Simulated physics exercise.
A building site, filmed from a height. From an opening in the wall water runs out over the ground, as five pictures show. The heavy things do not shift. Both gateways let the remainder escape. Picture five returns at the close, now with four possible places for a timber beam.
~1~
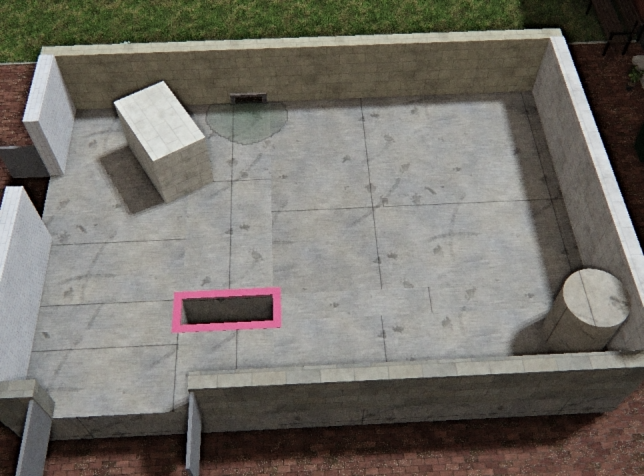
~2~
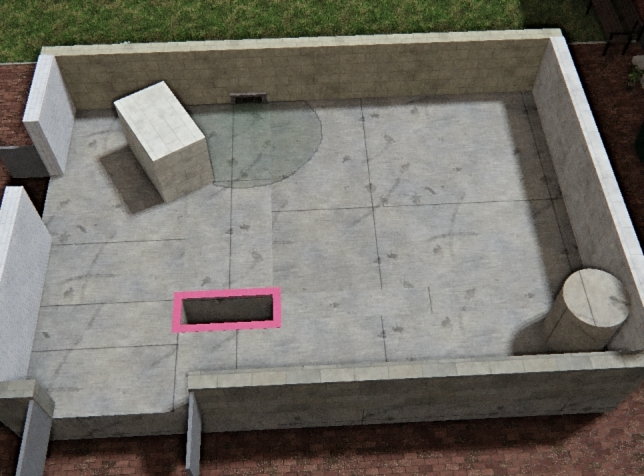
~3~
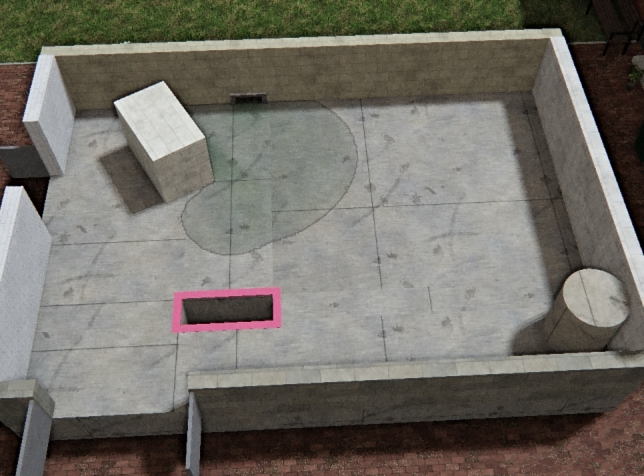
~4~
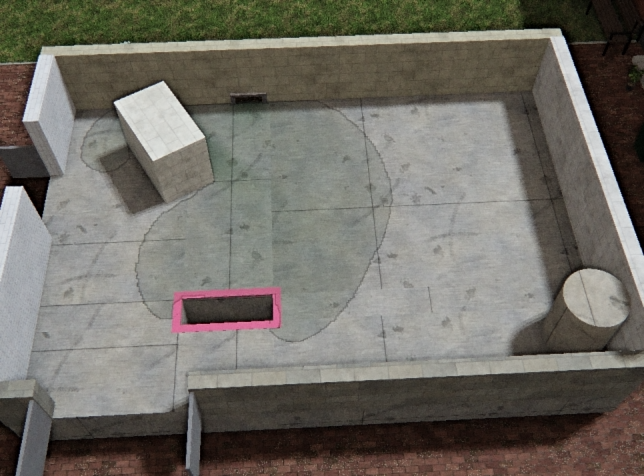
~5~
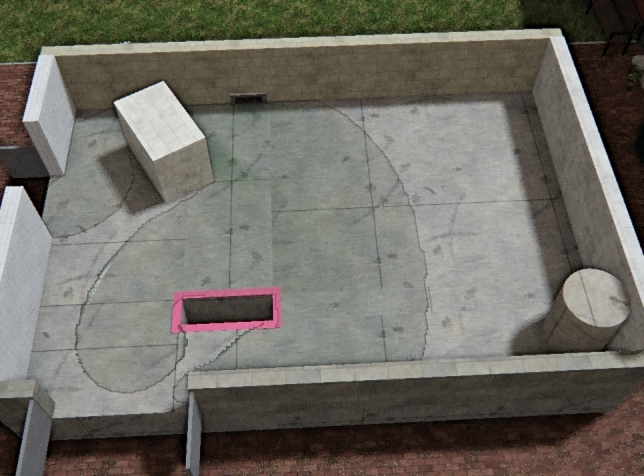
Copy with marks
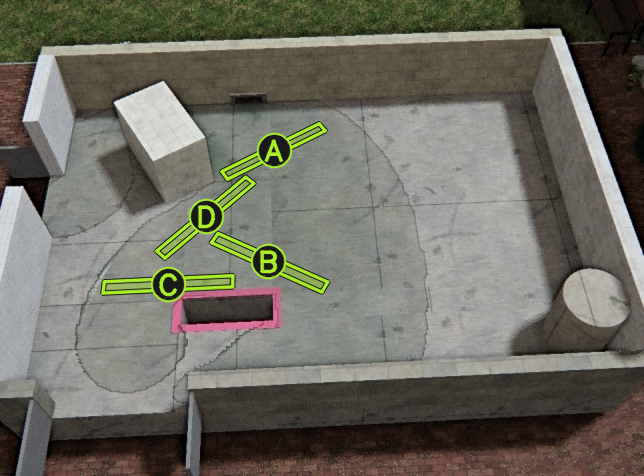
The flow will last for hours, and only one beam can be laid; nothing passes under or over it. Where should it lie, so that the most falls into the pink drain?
C is best.
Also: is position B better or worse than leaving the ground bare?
Position B is worse.
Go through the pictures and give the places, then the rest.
Outfall at (249, 99); pink drain at (227, 310); open gate at (127, 399); open gate at (58, 206); 3 % of the ground under water, visible out to (263, 136); pink drain still dry, in the first picture.
In the second picture, 9 % of the ground under water, visible out to (278, 178); pink drain still dry.
In the third picture, 18 % of the ground under water, visible out to (212, 246); pink drain still dry.
In the fourth picture, 31 % of the ground under water, visible out to (289, 331); pink drain taking water.
In the fifth picture, 46 % of the ground under water, visible out to (407, 333); pink drain taking water.
In lime, A from (224, 175) to (322, 127); B from (214, 238) to (324, 287); C from (103, 287) to (232, 281); D from (160, 254) to (249, 180).
Choosing A, about 26 % of the stream goes into the pink drain, about 70 % out by the gates.
Choosing B, about 21 % of the stream goes into the pink drain, about 75 % out by the gates.
Choosing C, about 36 % of the stream goes into the pink drain, about 61 % out by the gates.
Choosing D, about 25 % of the stream goes into the pink drain, about 73 % out by the gates.
